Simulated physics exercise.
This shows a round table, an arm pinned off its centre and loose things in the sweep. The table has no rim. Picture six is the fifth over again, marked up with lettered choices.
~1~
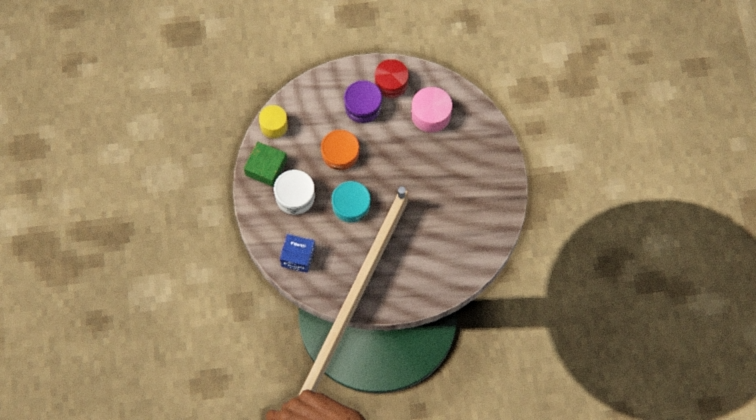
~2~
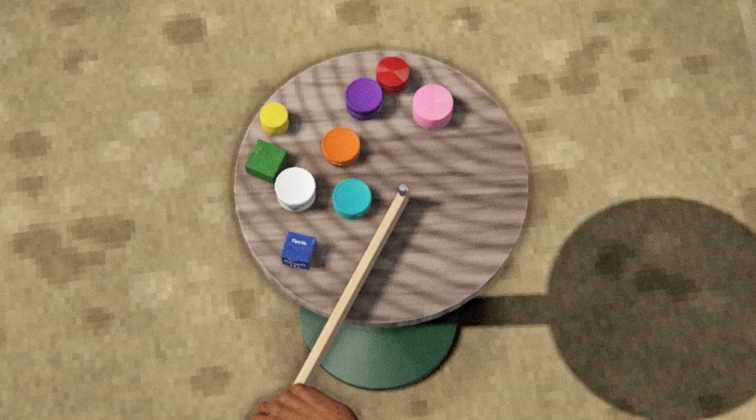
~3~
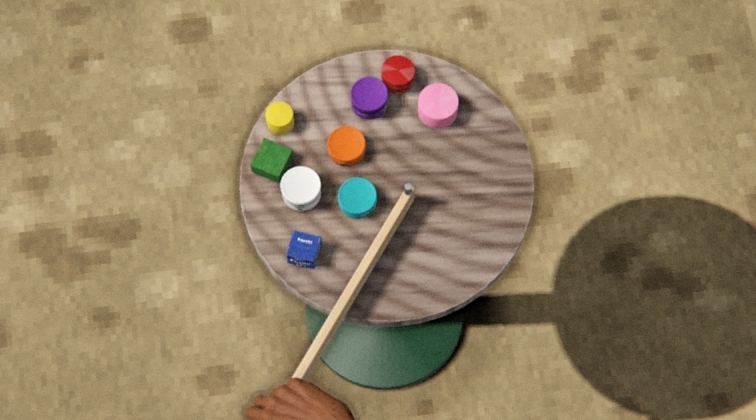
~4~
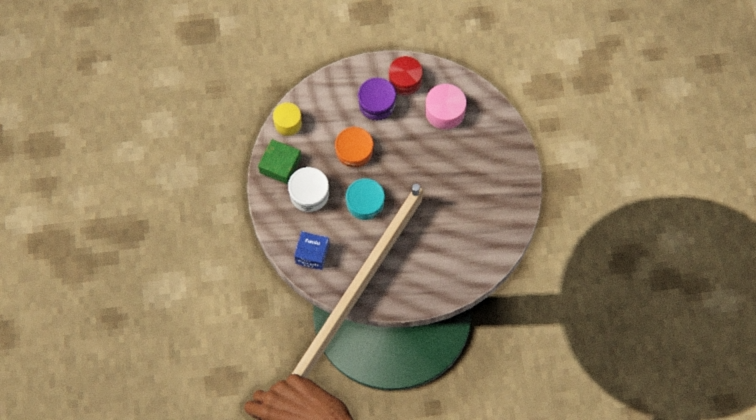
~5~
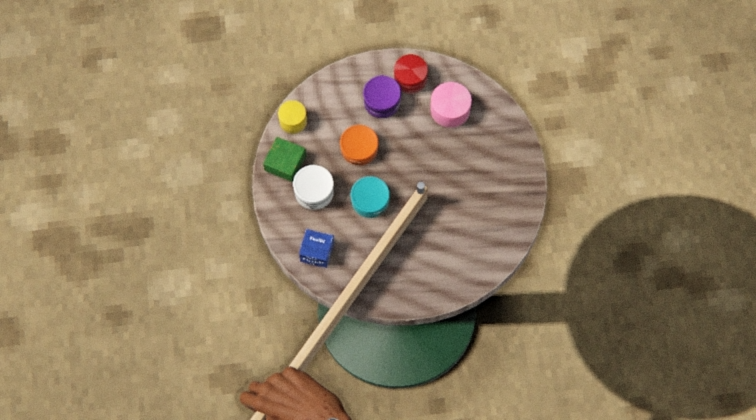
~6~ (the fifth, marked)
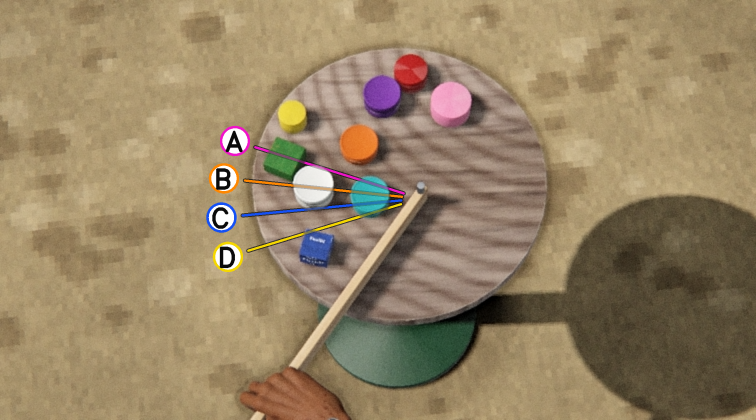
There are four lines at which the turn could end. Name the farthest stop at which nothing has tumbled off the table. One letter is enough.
Line A.
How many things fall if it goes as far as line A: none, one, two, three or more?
The count is none.
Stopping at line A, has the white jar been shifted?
Yes.
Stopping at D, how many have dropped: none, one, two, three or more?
In all, none.
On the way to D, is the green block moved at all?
By then, no.
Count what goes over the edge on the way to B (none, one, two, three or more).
The count is none.
On the marked copy, A at (329, 170); B at (323, 189); C at (322, 208); D at (325, 227).
Following A. Soon after the start, arm (333, 236); blue packet (305, 231); yellow tin (293, 117).
Later, arm (322, 194); green block (281, 154); blue packet (284, 185).
In the end, arm (327, 162); yellow tin (303, 86); green block (295, 113); nothing has fallen.
As for the rest, B is safe but short; C is safe but short; D is safe but short.
